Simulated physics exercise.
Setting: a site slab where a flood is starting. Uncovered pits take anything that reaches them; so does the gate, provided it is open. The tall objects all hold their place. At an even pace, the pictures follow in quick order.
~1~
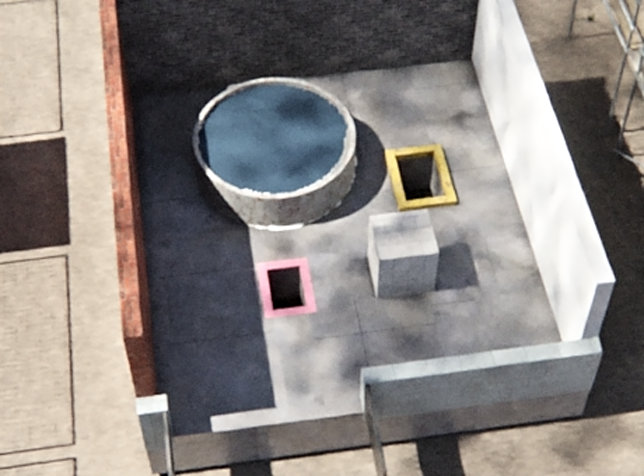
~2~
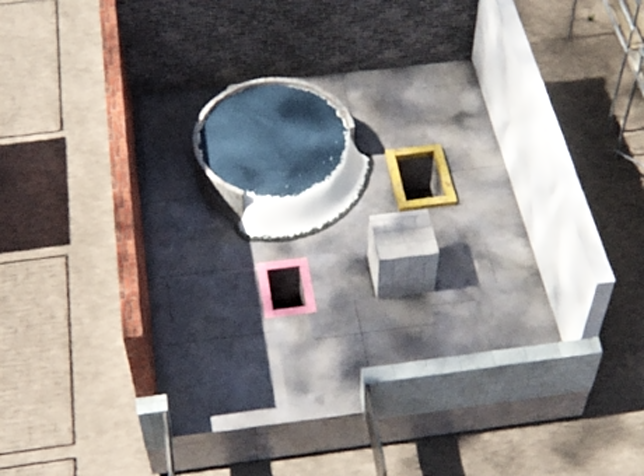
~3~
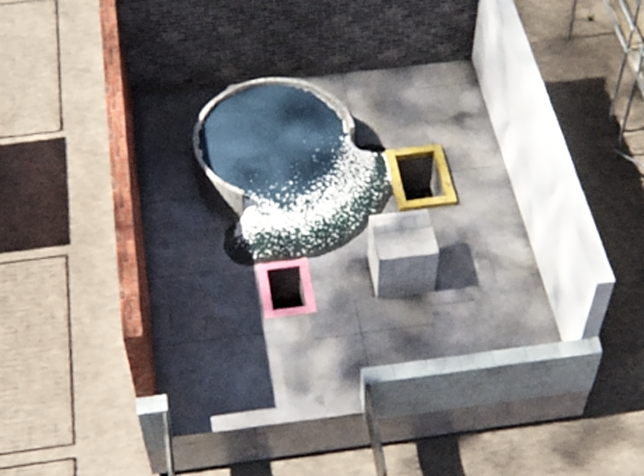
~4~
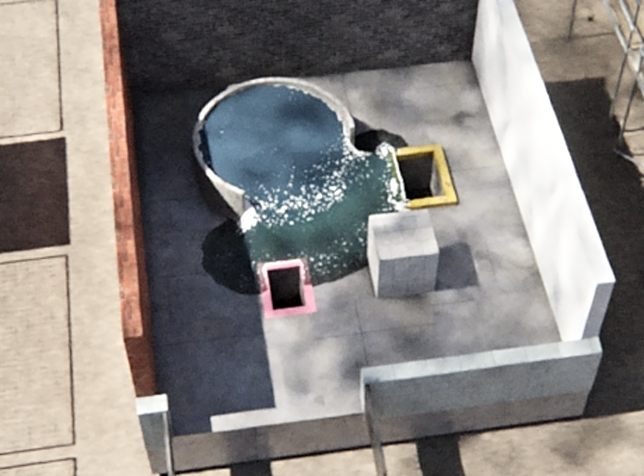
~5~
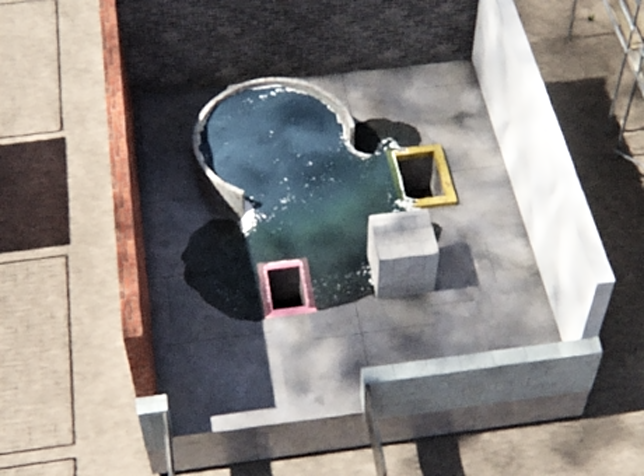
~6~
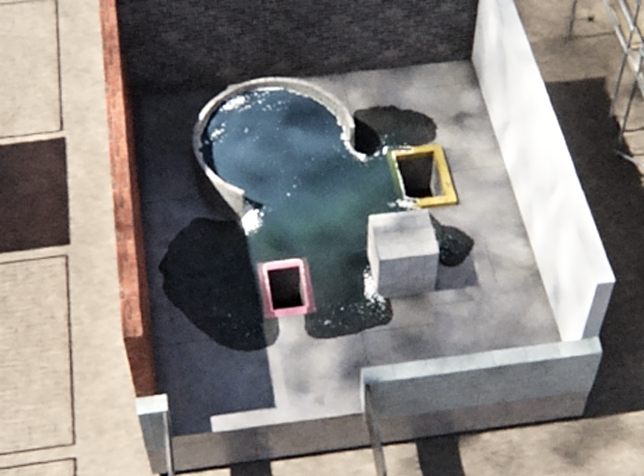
In this clip, water pours from the lower-right side of a round pool in a walled concrete yard, foams outward, then spreads around a pink-rimmed opening, a yellow-rimmed opening and a pale block, with dark patches widening across the slab.
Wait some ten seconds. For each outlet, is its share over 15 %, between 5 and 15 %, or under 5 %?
Result: The gate passes fifteen per cent; the yellow pit lies in the five-to-fifteen range; the pink pit passes fifteen per cent.
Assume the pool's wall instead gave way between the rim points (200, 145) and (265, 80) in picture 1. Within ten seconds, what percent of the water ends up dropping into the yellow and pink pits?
Parts in a hundred: Yellow 0, pink 6.
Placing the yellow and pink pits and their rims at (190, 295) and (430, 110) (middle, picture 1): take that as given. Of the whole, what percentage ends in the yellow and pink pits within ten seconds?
Measured shares in per cent - yellow 0, pink 10.
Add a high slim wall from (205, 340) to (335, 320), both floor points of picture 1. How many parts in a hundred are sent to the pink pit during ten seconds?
Share for pink - 25 in a hundred.
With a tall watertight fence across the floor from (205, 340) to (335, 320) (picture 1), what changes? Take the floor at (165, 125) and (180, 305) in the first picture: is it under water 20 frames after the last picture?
Taking them in the order asked, the first is not reached and the second is inundated.
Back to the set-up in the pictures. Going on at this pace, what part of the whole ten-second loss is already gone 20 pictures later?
Something close to 60 percent by that point.
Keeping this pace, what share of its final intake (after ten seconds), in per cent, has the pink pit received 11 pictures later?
Near 45 in a hundred.
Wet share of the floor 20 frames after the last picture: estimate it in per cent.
It should be close to 65 %.
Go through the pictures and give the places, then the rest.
In the first picture, still water in the pool at (274, 139).
In the second picture, water pours out at (322, 203) and has run to (359, 155).
In the third picture, water pours out at (322, 205) and has run to (382, 152).
In the fourth picture, water pours out at (322, 206) and has run to (213, 267).
In the fifth picture, the front is at (199, 285), out from the gap at (322, 207).
In the sixth picture, the front is at (231, 343), out from the gap at (322, 207).
A moment on, water covers 50 % of the floor; the gate 0 %, the yellow pit 5 %, the pink pit 6 %.
Next, water covers 55 % of the floor; the gate 3 %, the yellow pit 8 %, the pink pit 9 %.
Then, water covers 65 % of the floor; the gate 10 %, the yellow pit 9 %, the pink pit 12 %.
Later, water covers 75 % of the floor; the gate 17 %, the yellow pit 10 %, the pink pit 16 %.
In the end, water covers 95 % of the floor; the gate 22 %, the yellow pit 10 %, the pink pit 21 %.
